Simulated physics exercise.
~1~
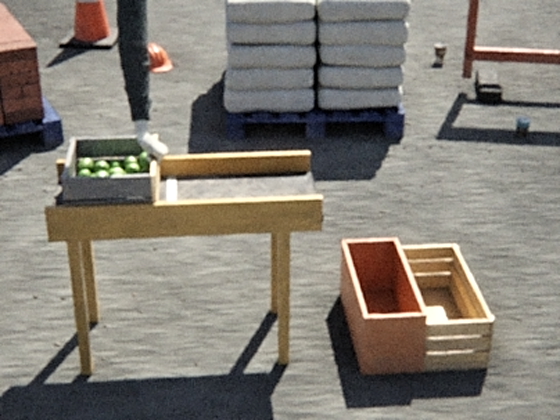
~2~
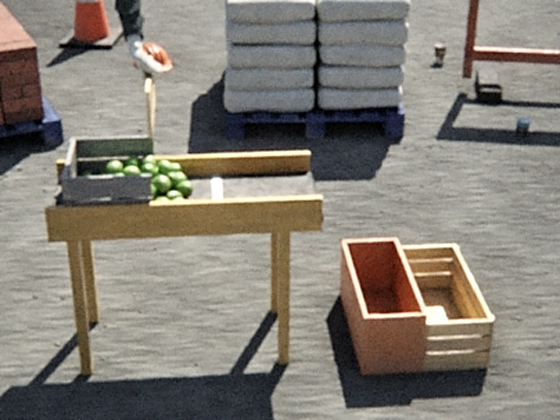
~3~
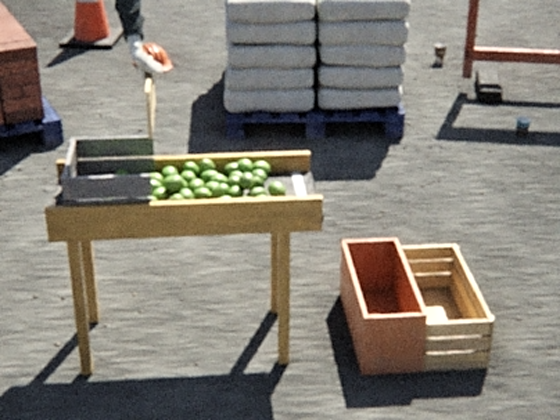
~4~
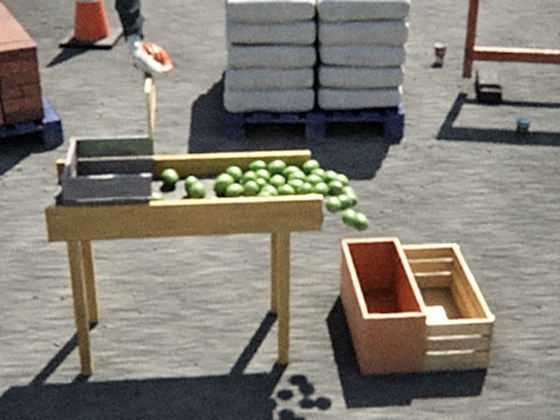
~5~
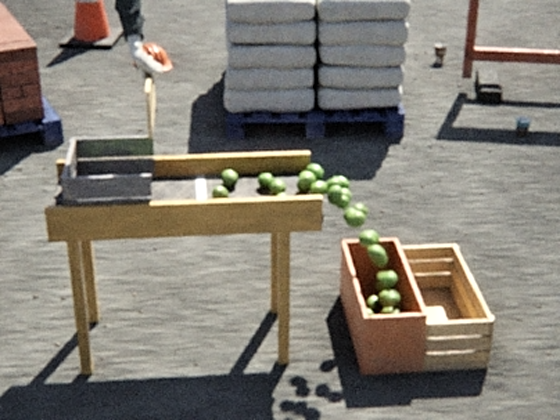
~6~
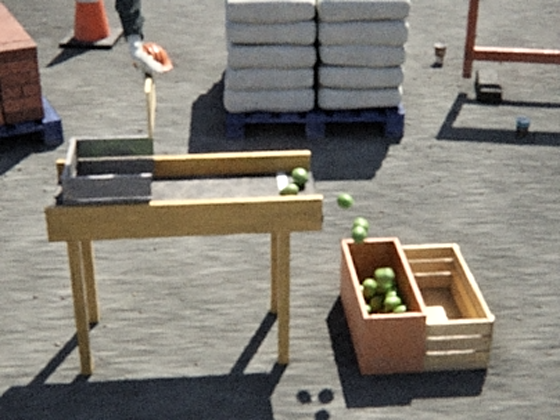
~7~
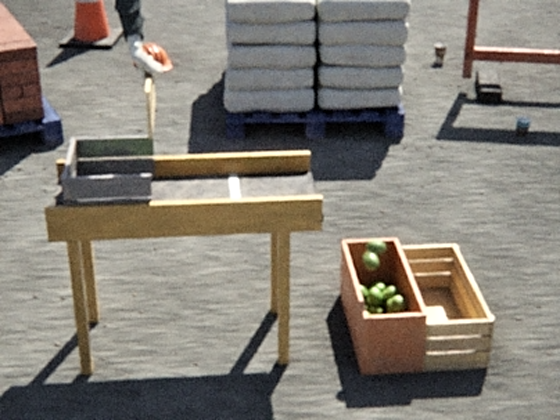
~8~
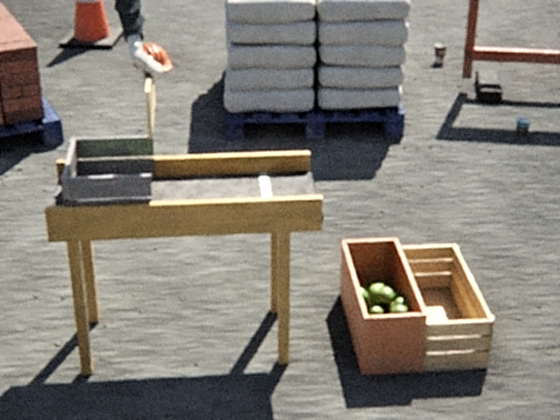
Green limes sit heaped in a grey pen at the left end of a wooden-framed conveyor table on sunlit asphalt, where an orange box and a slatted wooden bin stand beyond the right end. The gate at the pen's side lifts, and the limes spill out onto the belt. They spread into a long cluster, ride right and begin dropping off the end, their shadows dotting the ground. The stream falls into the orange box as the belt thins to a few stragglers. The last ones drop in, leaving the belt bare, the limes piled in the orange box and the wooden bin without any.
